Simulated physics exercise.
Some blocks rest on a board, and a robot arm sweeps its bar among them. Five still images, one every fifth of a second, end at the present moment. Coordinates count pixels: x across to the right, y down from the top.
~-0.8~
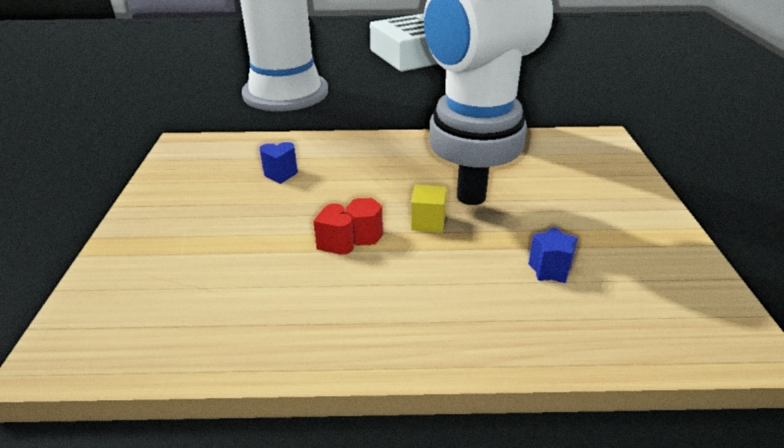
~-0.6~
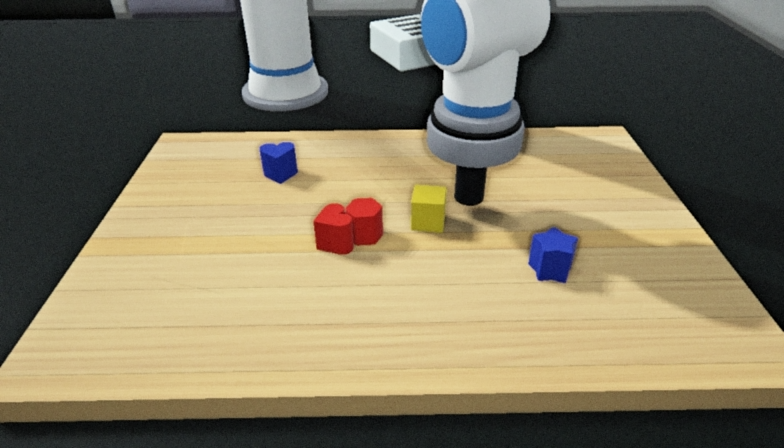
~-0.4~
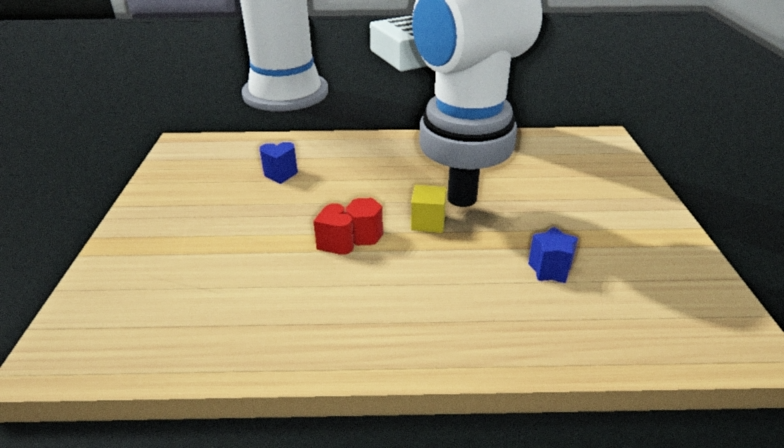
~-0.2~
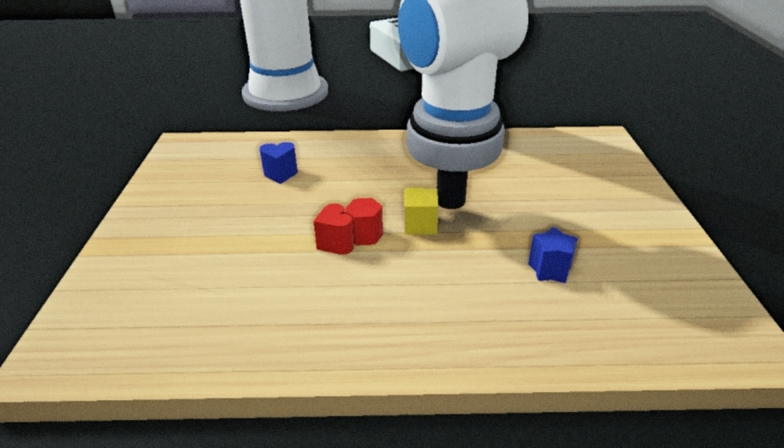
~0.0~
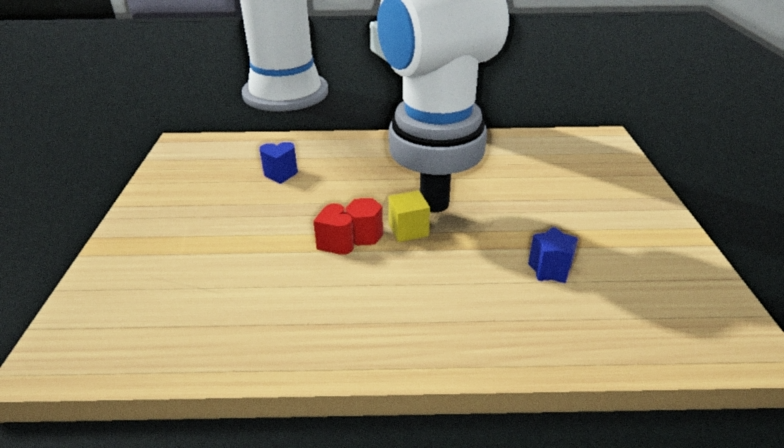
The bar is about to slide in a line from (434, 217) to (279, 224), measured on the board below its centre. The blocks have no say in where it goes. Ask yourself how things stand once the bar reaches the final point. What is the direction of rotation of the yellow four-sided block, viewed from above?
Prediction: Counterclockwise.
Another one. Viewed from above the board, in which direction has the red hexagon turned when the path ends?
Seen from overhead, it turns clockwise.
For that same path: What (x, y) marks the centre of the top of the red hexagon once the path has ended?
It is at (347, 219).
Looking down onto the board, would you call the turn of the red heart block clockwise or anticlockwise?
In a top view, it turns clockwise.
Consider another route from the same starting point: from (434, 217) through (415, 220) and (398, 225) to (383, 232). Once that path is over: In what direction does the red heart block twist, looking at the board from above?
From above, it turns clockwise.
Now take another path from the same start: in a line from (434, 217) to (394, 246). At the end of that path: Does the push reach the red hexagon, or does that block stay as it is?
It is moved from its place.
On the path given first. One third of the way, bar (382, 206); red heart block (314, 219), turned 20° clockwise; red hexagon (347, 219), turned 30° clockwise; yellow four-sided block (382, 209), turned 75° anticlockwise.
Two thirds of the way, bar (329, 209); red heart block (314, 219), turned 20° clockwise; red hexagon (347, 219), turned 30° clockwise; yellow four-sided block (382, 210), turned 75° anticlockwise.
At the end, bar (277, 211); red heart block (314, 219), turned 20° clockwise; red hexagon (347, 219), turned 30° clockwise; yellow four-sided block (382, 210), turned 75° anticlockwise.
